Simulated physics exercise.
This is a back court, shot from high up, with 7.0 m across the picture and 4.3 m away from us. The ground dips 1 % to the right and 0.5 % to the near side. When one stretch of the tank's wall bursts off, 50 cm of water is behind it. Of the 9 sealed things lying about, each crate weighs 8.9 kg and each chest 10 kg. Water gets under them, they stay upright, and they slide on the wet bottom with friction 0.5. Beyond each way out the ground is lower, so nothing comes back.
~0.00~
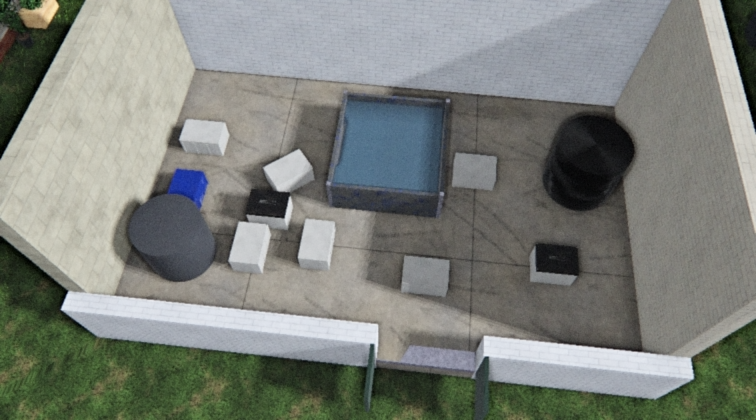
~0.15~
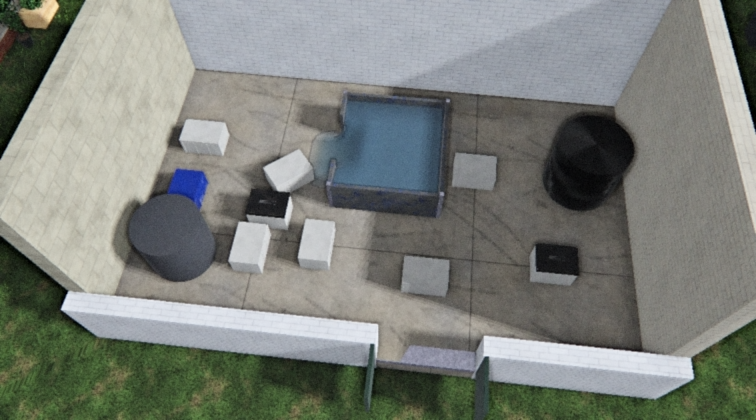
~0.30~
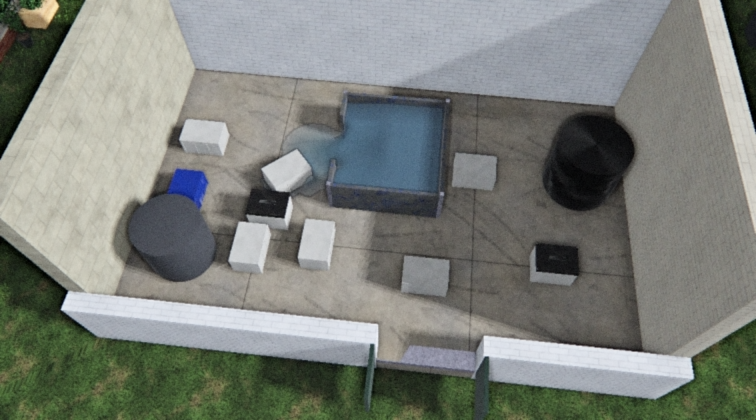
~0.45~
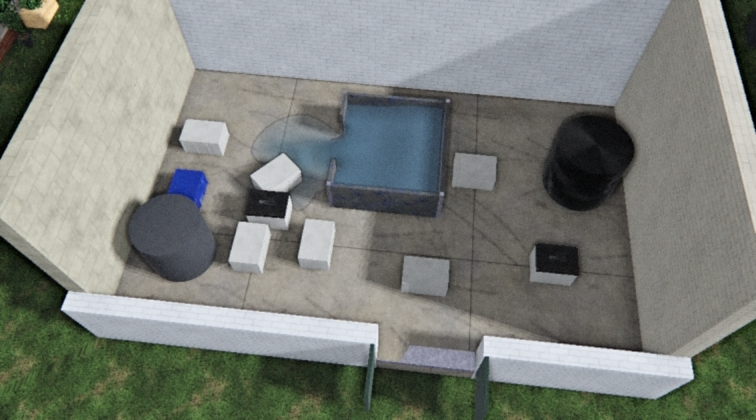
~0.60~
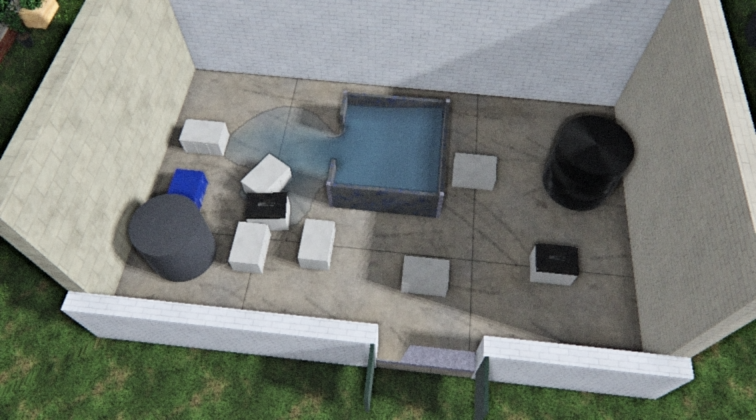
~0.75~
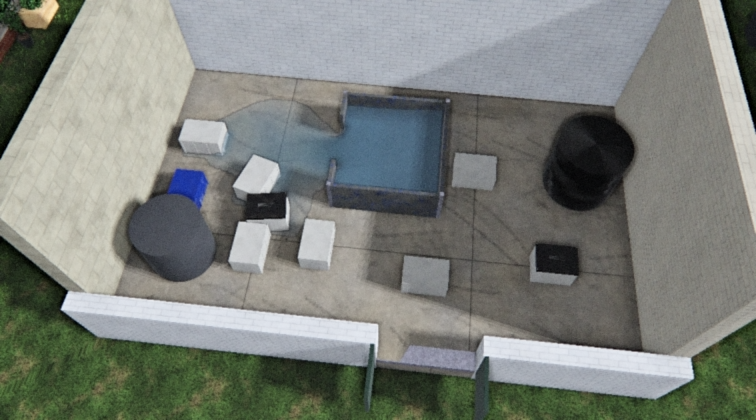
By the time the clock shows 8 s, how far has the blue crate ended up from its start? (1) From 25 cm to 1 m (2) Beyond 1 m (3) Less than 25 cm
1.
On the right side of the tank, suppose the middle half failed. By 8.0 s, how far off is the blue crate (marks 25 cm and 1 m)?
I'd say the blue crate scarcely moves.
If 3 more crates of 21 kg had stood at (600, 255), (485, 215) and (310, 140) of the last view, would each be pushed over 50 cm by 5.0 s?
In turn: Under, less, past it.
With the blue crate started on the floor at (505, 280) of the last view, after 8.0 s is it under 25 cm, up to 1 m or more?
Put there, it remains roughly in place.
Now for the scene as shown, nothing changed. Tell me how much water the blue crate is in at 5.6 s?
Close to 9 centimetres.
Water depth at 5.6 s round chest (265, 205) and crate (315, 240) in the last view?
I'd estimate 5 cm for the first and 2 cm for the second.
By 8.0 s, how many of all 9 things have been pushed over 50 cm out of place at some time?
Total: 4.
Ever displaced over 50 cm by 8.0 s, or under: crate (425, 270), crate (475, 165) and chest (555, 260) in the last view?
In sequence - stayed below the line; stayed below the line; stayed below the line.
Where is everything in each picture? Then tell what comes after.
The blue crate at (184, 187) rests on the ground; water covers 2.3 m2; 0 of 9 have shifted, in the first picture.
The blue crate at (184, 187) rests on the ground; water covers 2.7 m2; 0 of 9 have shifted, in the second picture.
The blue crate at (184, 187) rests on the ground; 3.2 m2 under water; 0 of 9 have shifted, in the third picture.
The blue crate at (184, 187) rests on the ground; water covers 3.8 m2; 1 of 9 have shifted, in the fourth picture.
The blue crate at (184, 187), on the bottom; 4.5 m2 under water; 1 of 9 have shifted, in the fifth picture.
The blue crate at (184, 187) rests on the ground; water covers 5.3 m2; 1 of 9 have shifted, in the sixth picture.
After 1.6 s the blue crate is near (157, 191), 0.4 m from its start, afloat; 0 of 9 are out; 3 afloat.
After 3.6 s the blue crate is near (148, 198), 0.5 m from its start, afloat; 0 of 9 are out; 3 afloat.
After 5.6 s the blue crate is near (149, 199), 0.5 m from its start, afloat; 0 of 9 are out; 3 afloat.
After 8.0 s the blue crate is near (150, 201), 0.5 m from its start, afloat; 0 of 9 are out; 5 afloat.
